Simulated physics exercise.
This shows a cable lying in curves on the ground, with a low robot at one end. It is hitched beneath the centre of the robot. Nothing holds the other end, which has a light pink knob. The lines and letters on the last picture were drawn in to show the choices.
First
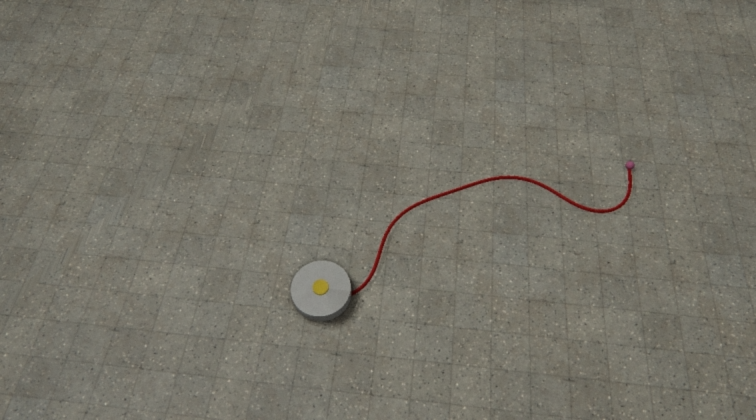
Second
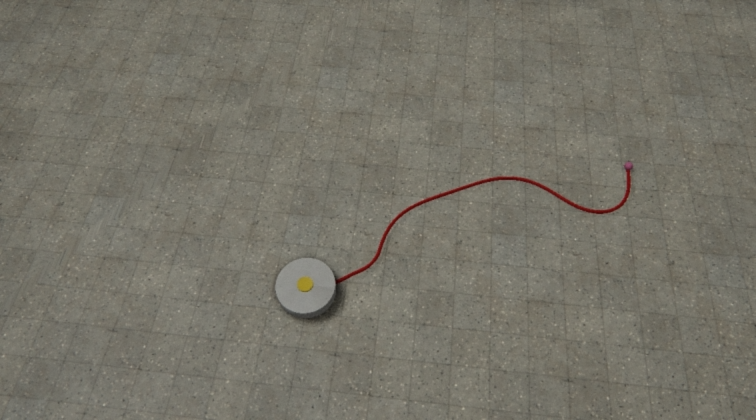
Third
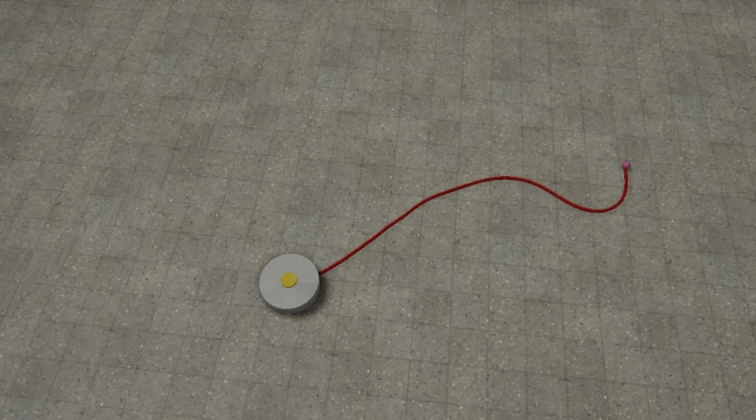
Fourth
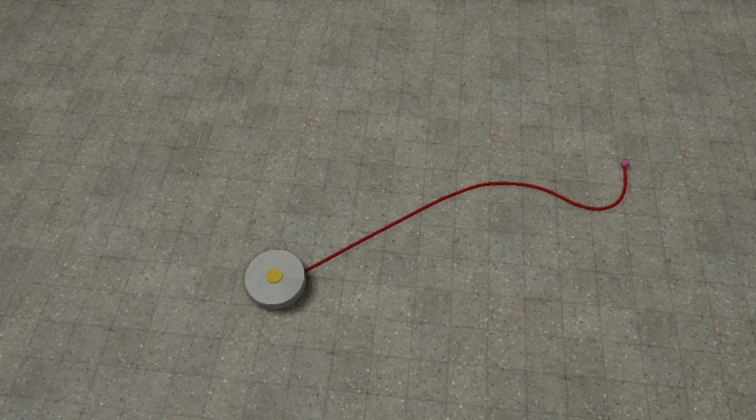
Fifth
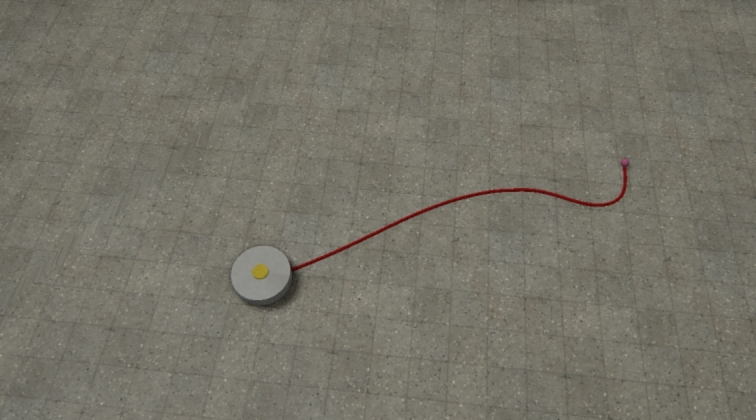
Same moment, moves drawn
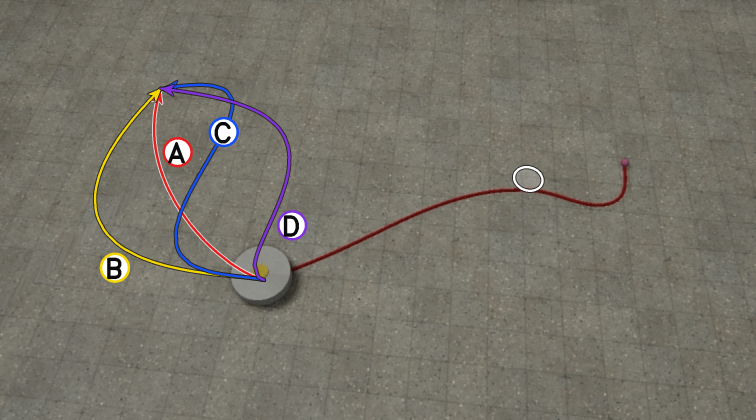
A round grey robot with a yellow dot on top slid slowly left across the paved ground, pulling the near part of its curvy red cable straighter while the far end barely moved.
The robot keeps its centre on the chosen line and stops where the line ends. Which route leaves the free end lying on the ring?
Route D brings it to the ring.
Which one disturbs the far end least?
D.
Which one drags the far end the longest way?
That is B.
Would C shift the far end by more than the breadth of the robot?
Yes.
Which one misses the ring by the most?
That is B.
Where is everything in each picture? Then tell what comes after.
The first frame shows free end (630, 165); robot (322, 291).
The second frame shows robot (306, 288); free end (629, 166).
The third frame shows robot (290, 284); free end (626, 165).
The fourth frame shows robot (276, 280); free end (625, 164).
The fifth frame shows robot (262, 276); free end (625, 163).
On the copy, A from (264, 280) via (169, 191) to (161, 90); B from (264, 280) via (99, 220) to (161, 89); C from (264, 280) via (201, 171) to (165, 88); D from (264, 280) via (285, 137) to (161, 89); the ring at (528, 179).
On D. First, robot (286, 169), middle of the cable (460, 202), free end (625, 163).
Then, robot (233, 97), middle of the cable (413, 165), free end (611, 179).
Finally, robot (158, 83), middle of the cable (337, 135), free end (528, 178); the free end is on the ring.
By contrast, A leaves the free end at (505, 200); B leaves the free end at (475, 210); C leaves the free end at (521, 196).
